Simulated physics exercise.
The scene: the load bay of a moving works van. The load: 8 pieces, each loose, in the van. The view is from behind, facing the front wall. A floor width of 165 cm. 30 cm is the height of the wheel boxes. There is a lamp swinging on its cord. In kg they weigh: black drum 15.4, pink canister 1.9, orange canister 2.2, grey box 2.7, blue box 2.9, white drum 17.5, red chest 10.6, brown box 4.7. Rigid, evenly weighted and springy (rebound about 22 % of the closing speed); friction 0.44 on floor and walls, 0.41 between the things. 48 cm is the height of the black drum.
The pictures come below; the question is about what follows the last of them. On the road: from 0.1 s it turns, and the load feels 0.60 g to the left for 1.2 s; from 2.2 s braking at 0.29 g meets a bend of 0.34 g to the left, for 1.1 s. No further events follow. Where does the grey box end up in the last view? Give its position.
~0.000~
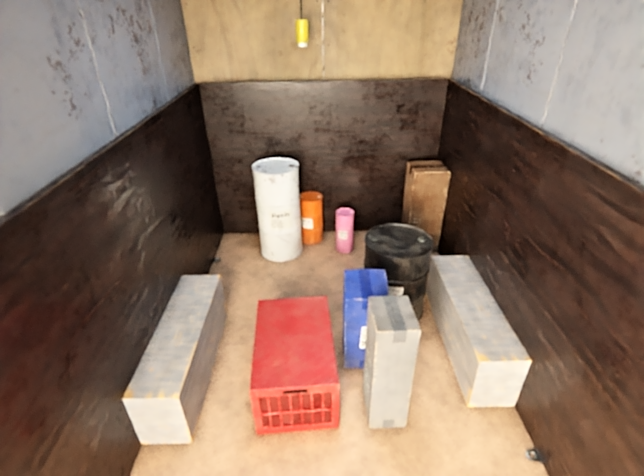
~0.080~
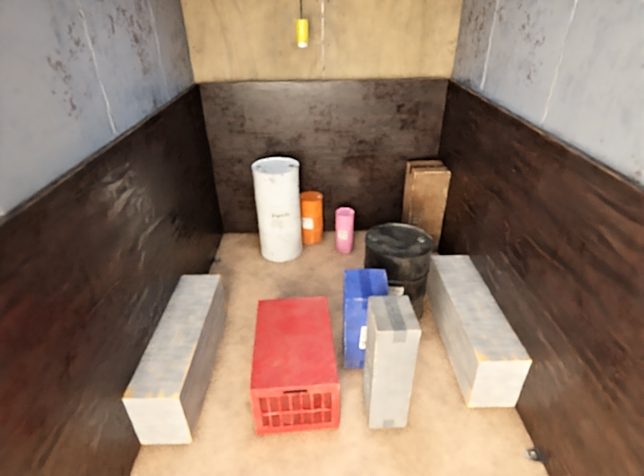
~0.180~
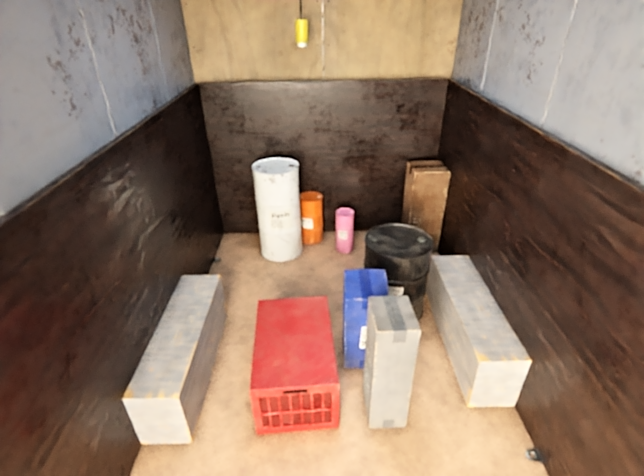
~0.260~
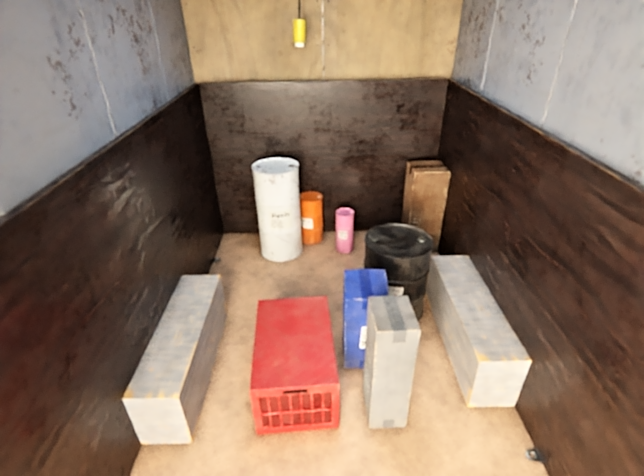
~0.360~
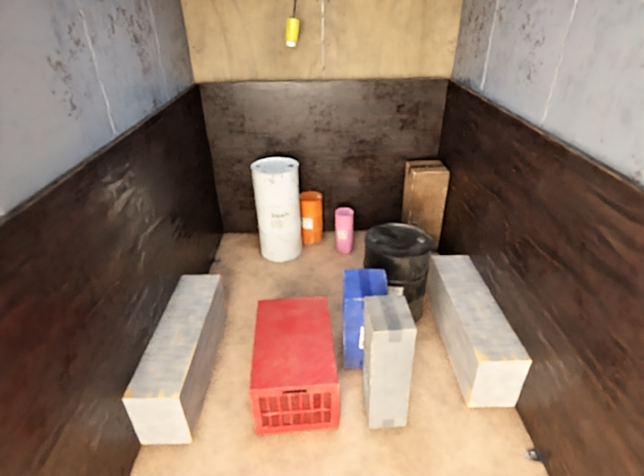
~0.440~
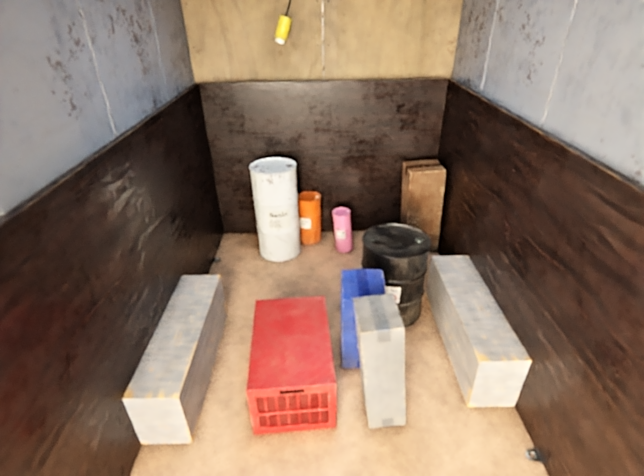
The grey box ends up at about (308, 365).
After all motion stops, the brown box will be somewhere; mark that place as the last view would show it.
Its middle comes to rest around (343, 233).
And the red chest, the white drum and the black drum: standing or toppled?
Well, the red chest holds steady, the white drum holds steady, and the black drum holds steady.
Around 0.64 s, push 0.60 g left; grey box at 36° to upright near (343, 368); pink canister at 38° to upright; brown box at 19° to upright.
Around 0.84 s, push 0.60 g left; grey box at 45° to upright near (309, 372); brown box at 62° to upright; pink canister on its side.
Around 1.04 s, push 0.60 g left; grey box at 44° to upright near (306, 371); pink canister on its side; brown box on its side.
Finally (3.8 s), on their side or leaning hard in the van, pink canister, grey box and brown box; not toppled but over 15 cm from the start, black drum, orange canister, blue box, white drum and red chest. Final places as that camera would see them, grey box near (308, 365).
